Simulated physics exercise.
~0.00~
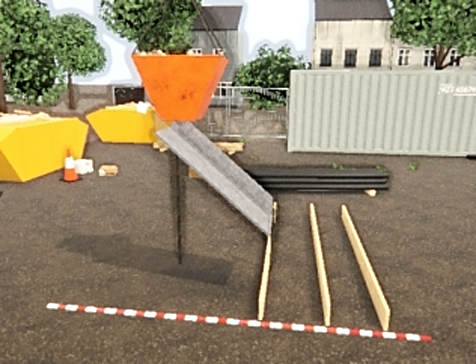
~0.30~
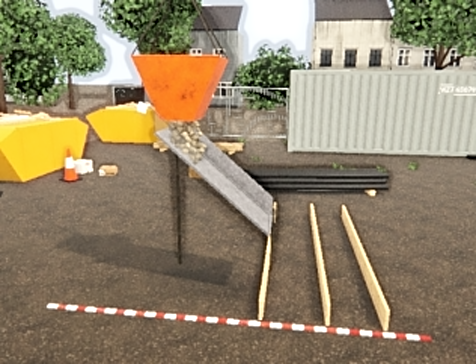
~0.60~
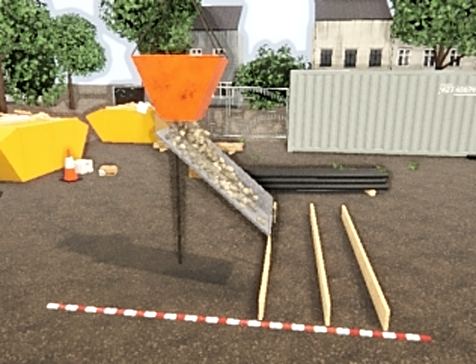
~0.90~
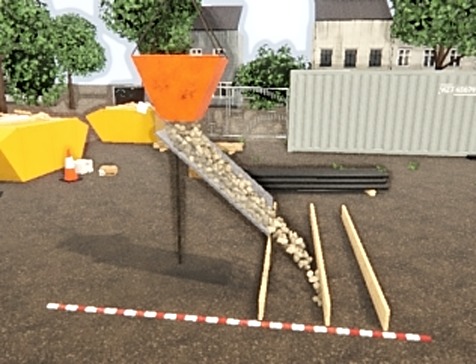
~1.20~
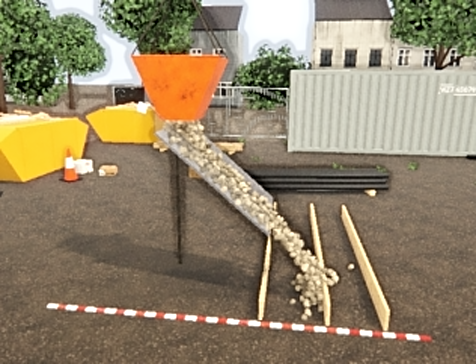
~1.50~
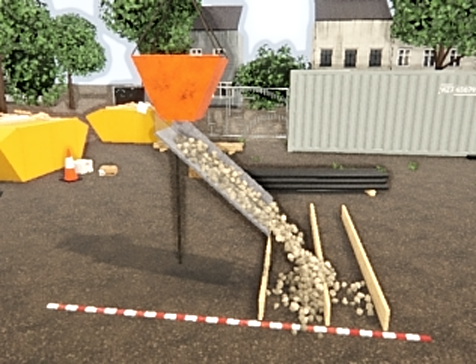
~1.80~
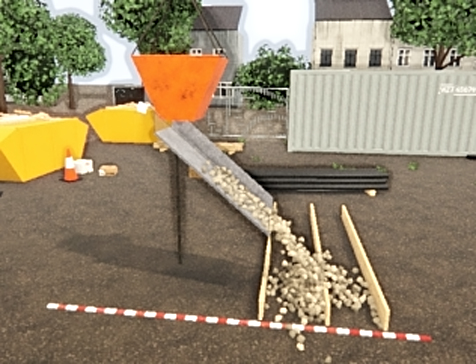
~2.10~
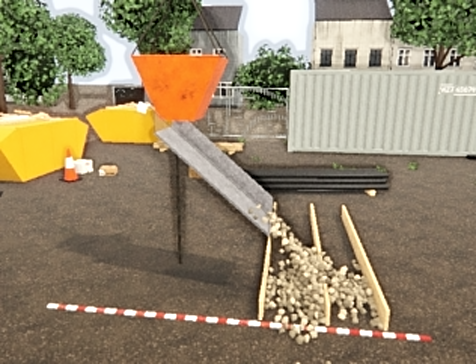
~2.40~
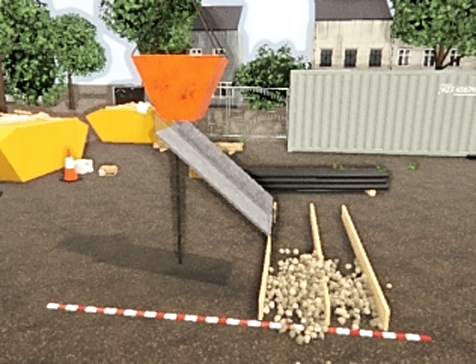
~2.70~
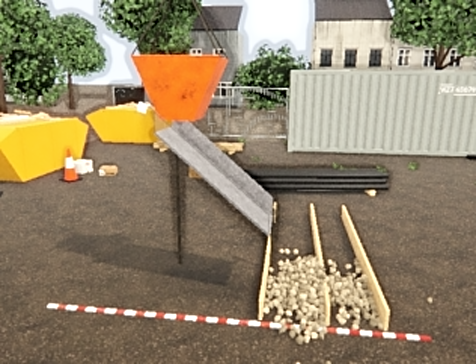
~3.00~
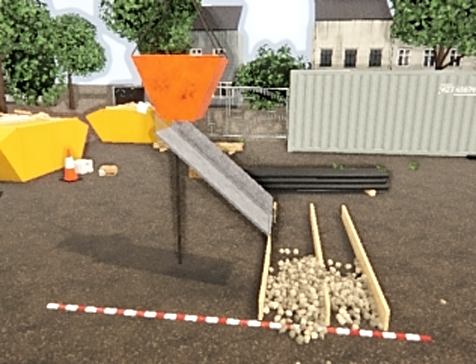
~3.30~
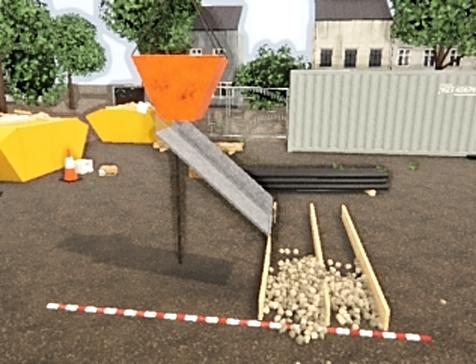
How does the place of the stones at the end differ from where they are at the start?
At the start the stones are up in the orange skip, out of sight. By the end they lie on the ground to the lower right, heaped between the wooden planks, with more in the left bay than in the right.
